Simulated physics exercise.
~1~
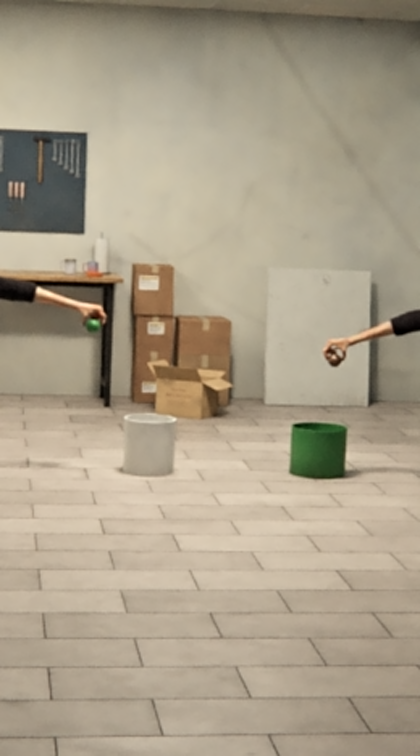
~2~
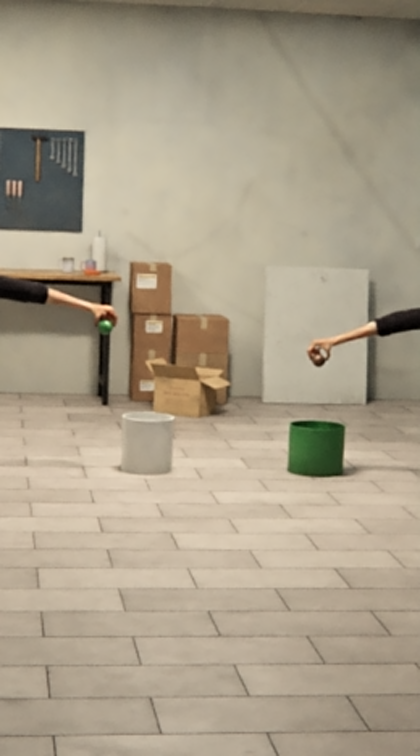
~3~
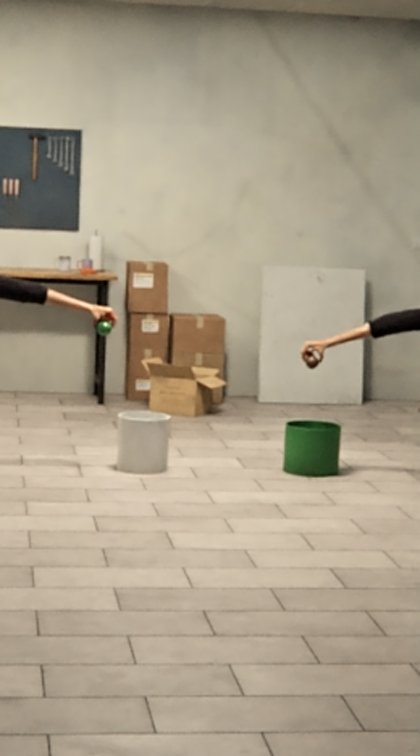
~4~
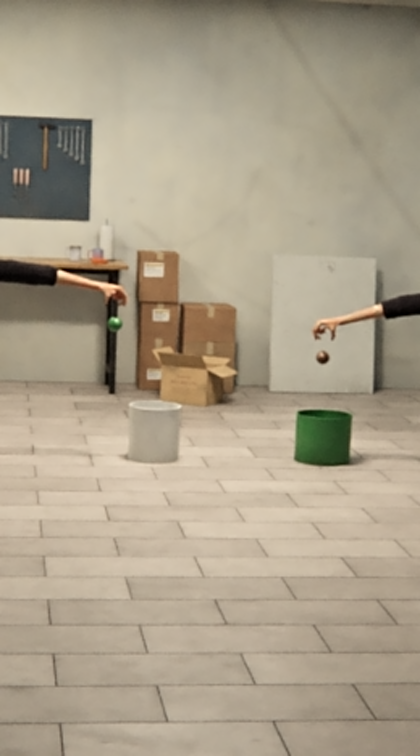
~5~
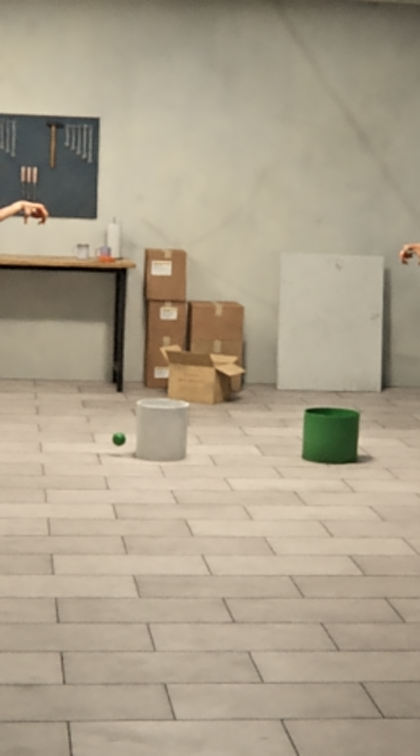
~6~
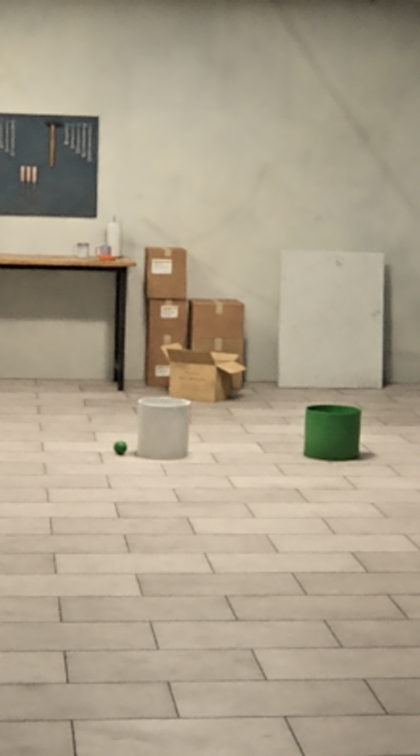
In a workshop, two hands release balls; the green one misses, the brown enters the green bin.
